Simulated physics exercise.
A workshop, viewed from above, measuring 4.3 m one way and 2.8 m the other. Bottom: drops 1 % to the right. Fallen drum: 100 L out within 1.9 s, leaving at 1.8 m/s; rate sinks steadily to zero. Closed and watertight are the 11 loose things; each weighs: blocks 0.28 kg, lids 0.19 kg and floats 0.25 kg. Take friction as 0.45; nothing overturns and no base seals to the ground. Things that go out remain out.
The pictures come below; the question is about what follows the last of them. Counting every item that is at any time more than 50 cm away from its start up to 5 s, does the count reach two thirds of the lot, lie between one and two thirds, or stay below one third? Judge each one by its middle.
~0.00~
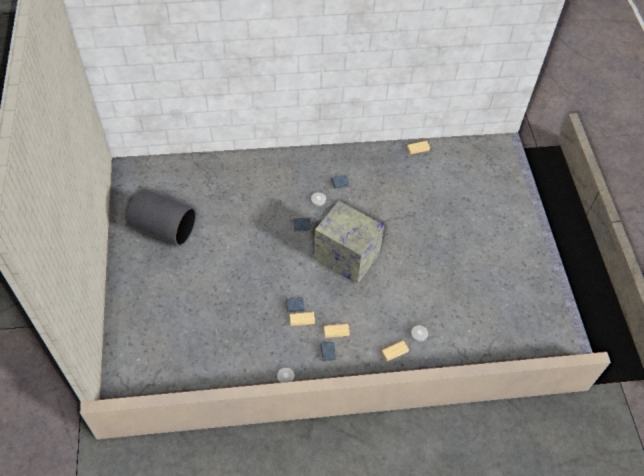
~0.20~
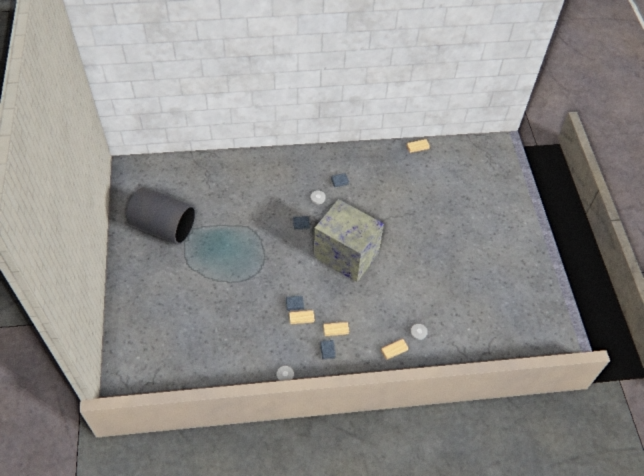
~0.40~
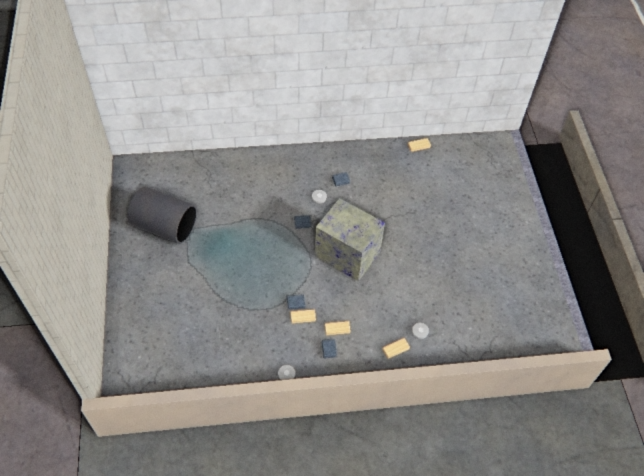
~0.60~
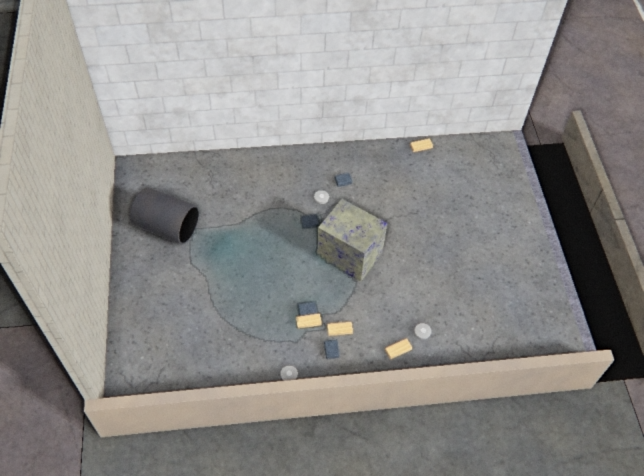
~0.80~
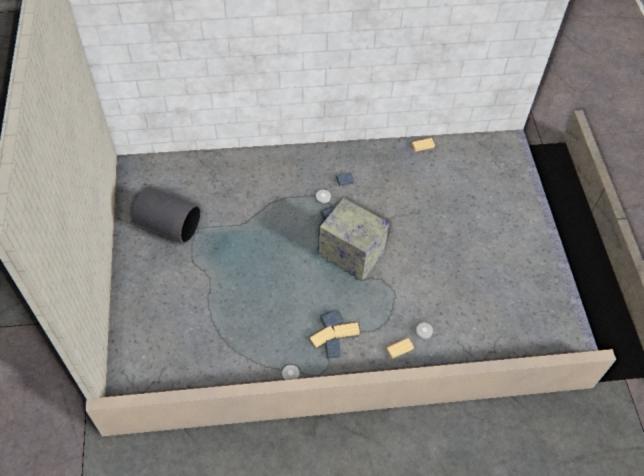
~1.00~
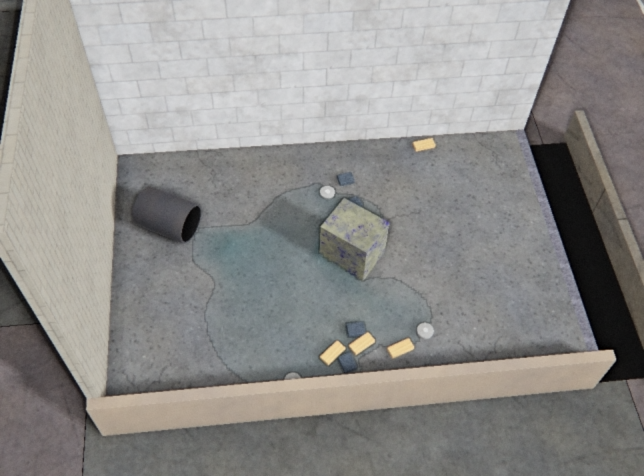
Upper third.
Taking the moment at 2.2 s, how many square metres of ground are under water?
That flooded area is roughly 5.0 m2.
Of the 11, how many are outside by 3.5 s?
I get 5 in all.
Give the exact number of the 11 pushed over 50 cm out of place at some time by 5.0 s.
It comes to 11 of them.
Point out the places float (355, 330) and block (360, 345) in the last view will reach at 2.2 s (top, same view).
Roughly (517, 326), then roughly (489, 347).
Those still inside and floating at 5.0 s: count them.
Then: 0.
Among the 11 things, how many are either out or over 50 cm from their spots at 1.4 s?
The number by then is 4.
After 1.4 s 4 of 11 are over 50 cm from their spots; 7 afloat.
After 2.2 s 9 of 11 are over 50 cm from their spots; 7 afloat.
After 3.5 s 11 of 11 are over 50 cm from their spots; 5 afloat.
After 5.0 s 11 of 11 are over 50 cm from their spots, and 11 have been at some point; 0 afloat.
